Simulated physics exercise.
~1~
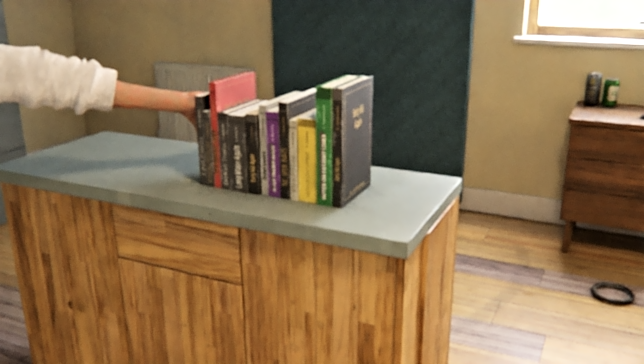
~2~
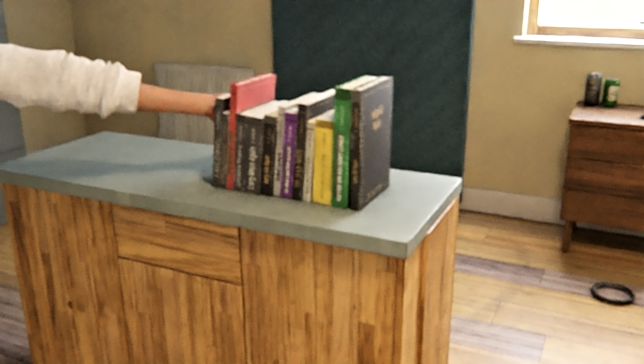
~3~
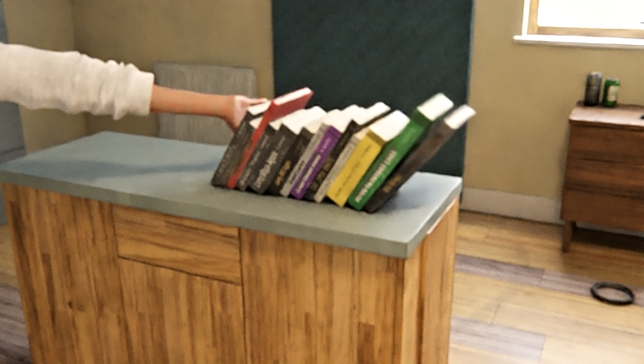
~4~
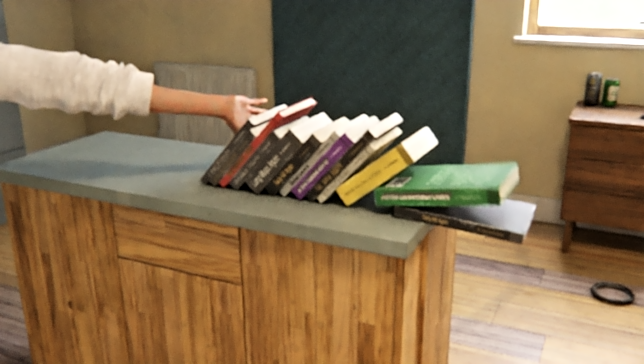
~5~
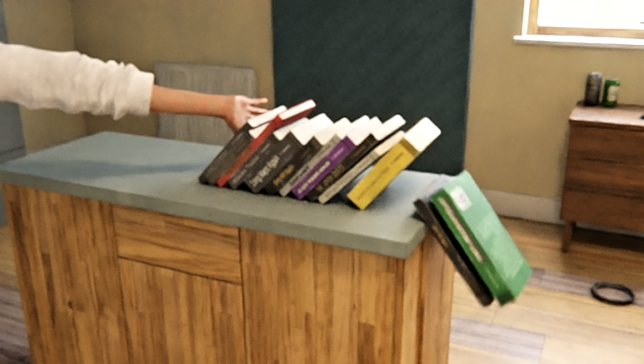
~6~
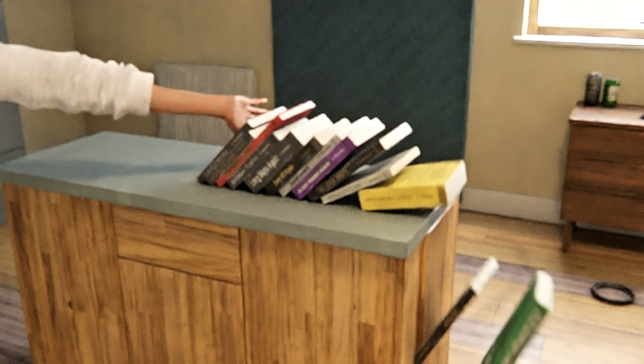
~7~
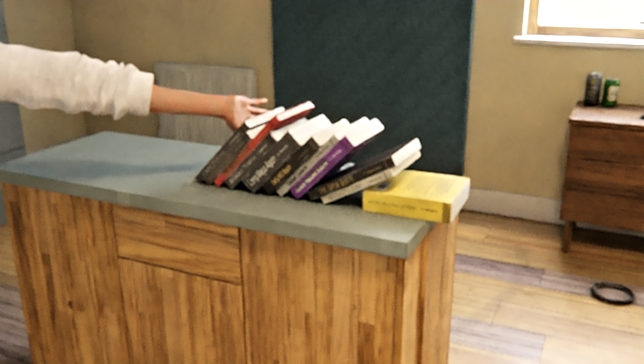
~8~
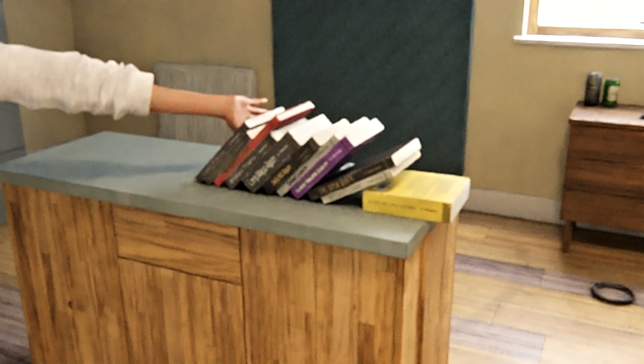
On a counter, a hand pushes upright books right; they lean, and two fall off.
